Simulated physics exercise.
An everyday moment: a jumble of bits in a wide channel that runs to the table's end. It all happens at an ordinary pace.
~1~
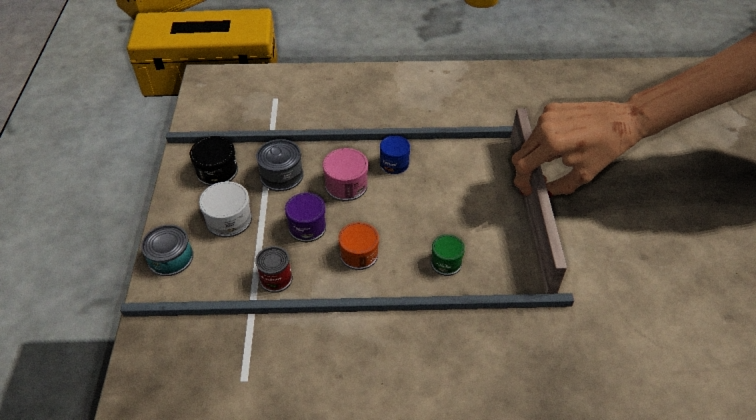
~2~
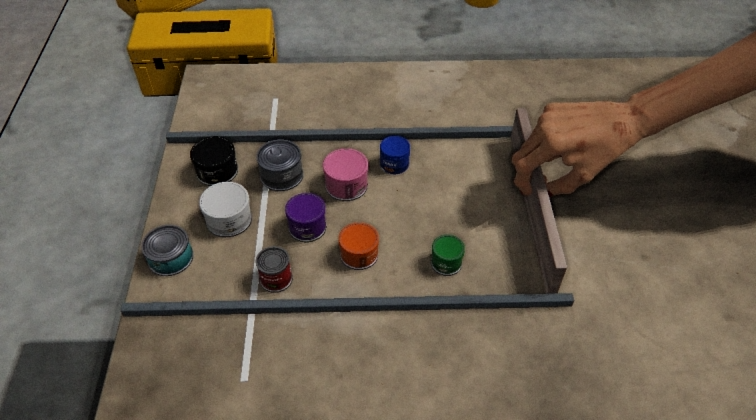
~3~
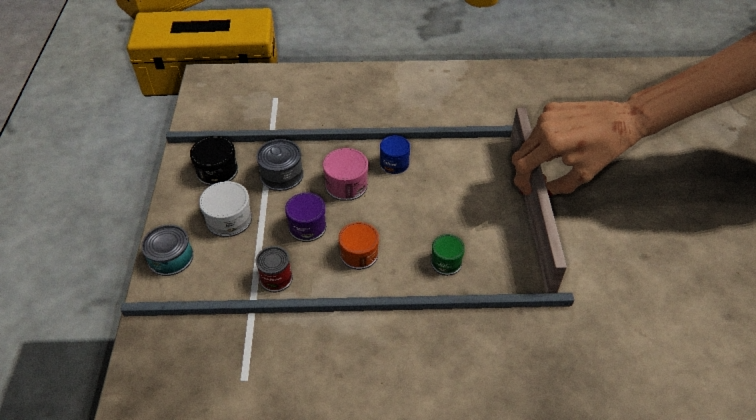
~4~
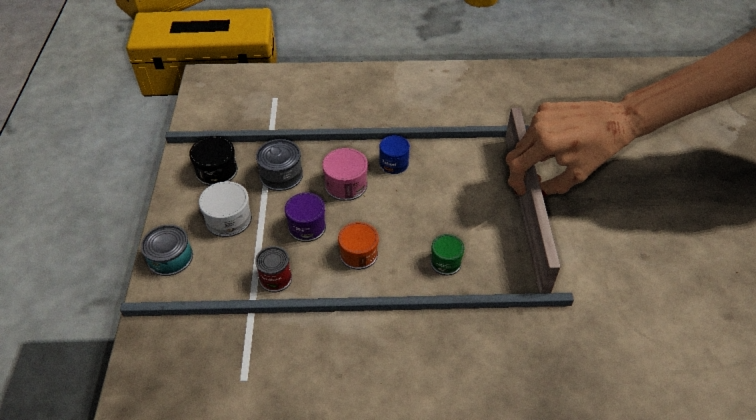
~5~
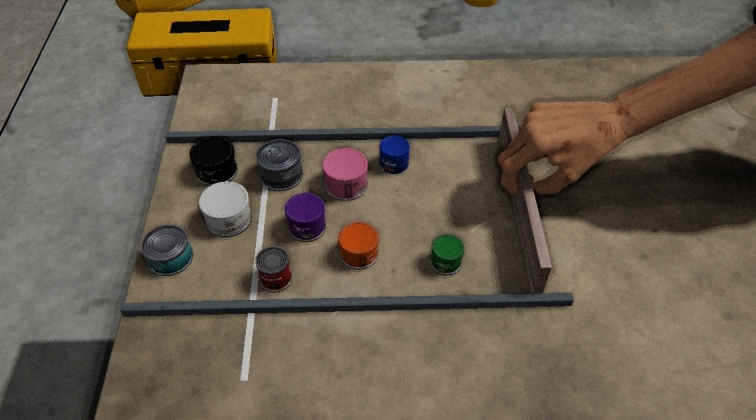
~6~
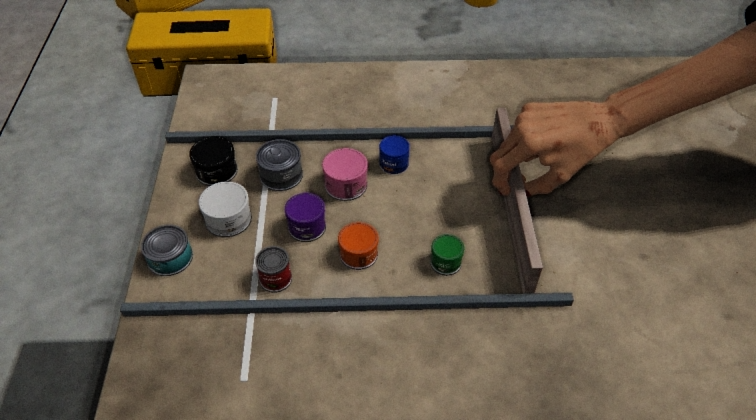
The footage shows a hand holding a board upright at the right of a channel of colourful lidded pots on a table; after staying nearly still, it slides the board slightly left, while the pots remain in place.
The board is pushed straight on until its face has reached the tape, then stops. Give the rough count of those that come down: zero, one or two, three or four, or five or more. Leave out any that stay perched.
Outcome: The number that fall off is zero.
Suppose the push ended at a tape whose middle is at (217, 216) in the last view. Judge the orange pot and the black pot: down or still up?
The orange pot holds on, the black pot tumbles off.
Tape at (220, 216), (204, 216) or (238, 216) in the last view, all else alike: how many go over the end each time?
It would be 1, 1 and 1.
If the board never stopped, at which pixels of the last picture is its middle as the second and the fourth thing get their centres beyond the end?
About (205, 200), then (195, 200).
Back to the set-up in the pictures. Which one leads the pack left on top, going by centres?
It is the black pot.
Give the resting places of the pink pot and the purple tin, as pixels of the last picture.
Near (241, 183) and (240, 216).
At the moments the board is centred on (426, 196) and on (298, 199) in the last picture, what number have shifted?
At the one place 1, at the other 8.
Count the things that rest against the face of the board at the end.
That makes 5.
A little later, none off yet; turquoise tin at rest near (167, 250); black pot at rest near (214, 161); white tin at rest near (226, 209).
When it is over, the number that fall off is zero.
